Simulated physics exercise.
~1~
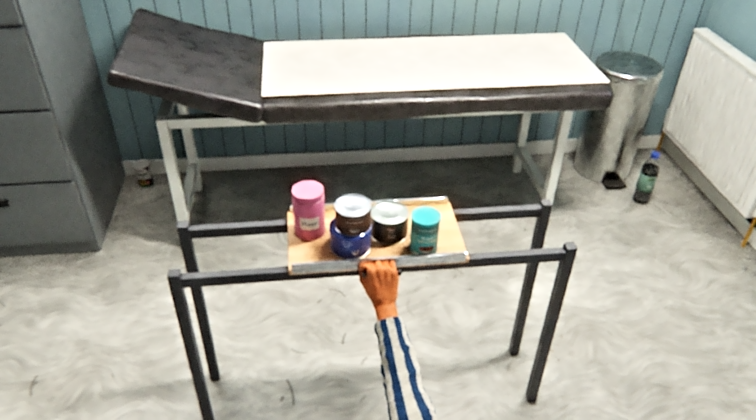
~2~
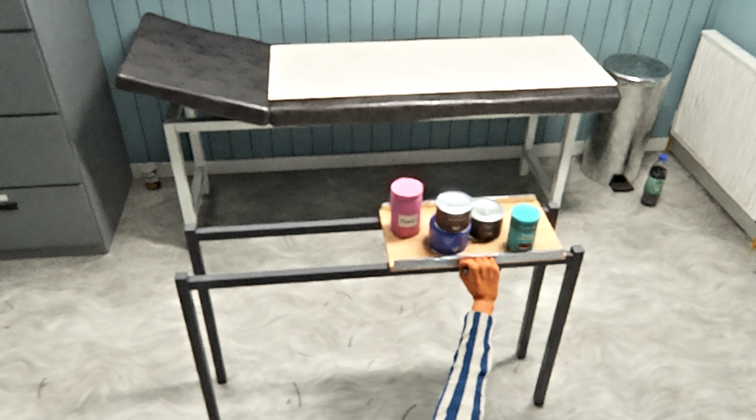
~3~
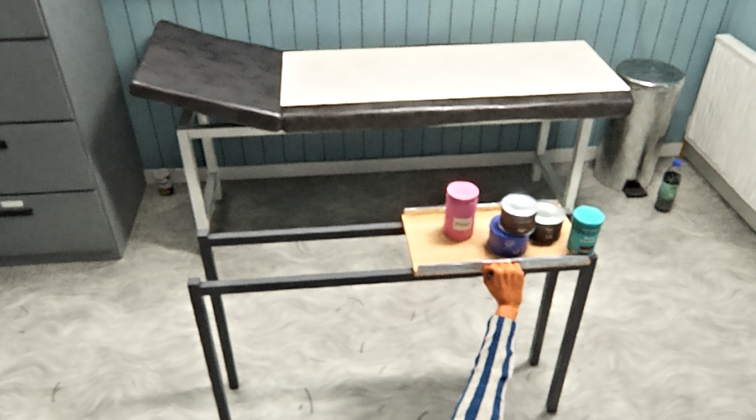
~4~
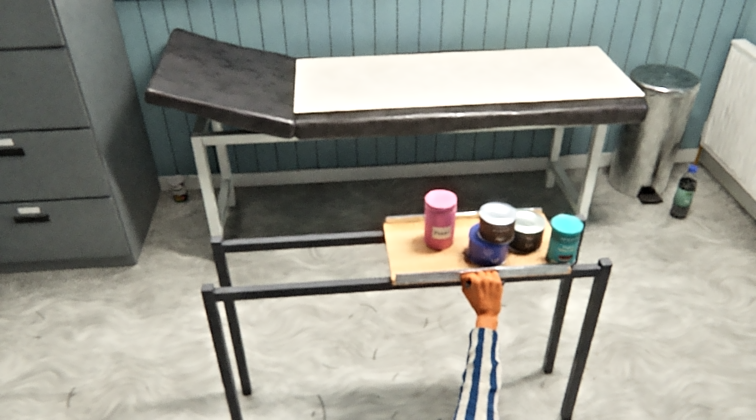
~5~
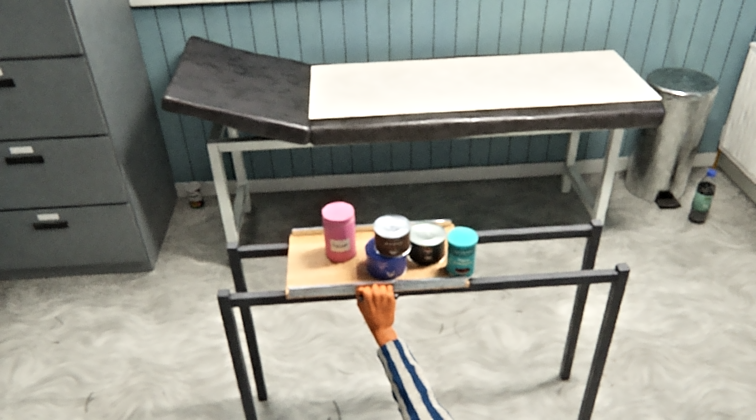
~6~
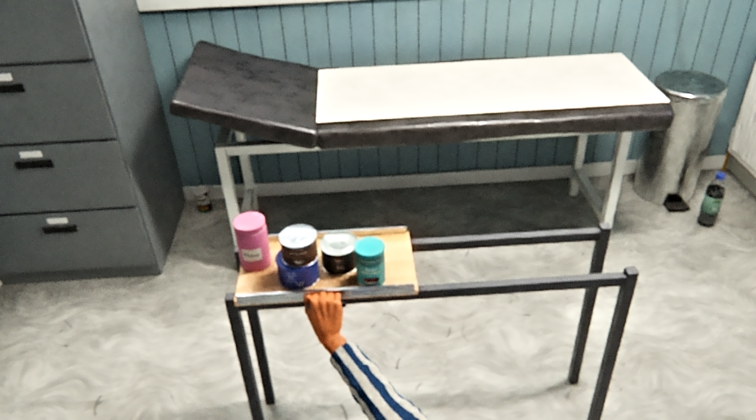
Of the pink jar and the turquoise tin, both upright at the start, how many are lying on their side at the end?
None of them. The pink jar and the turquoise tin are both still standing upright on the tray at the left end.
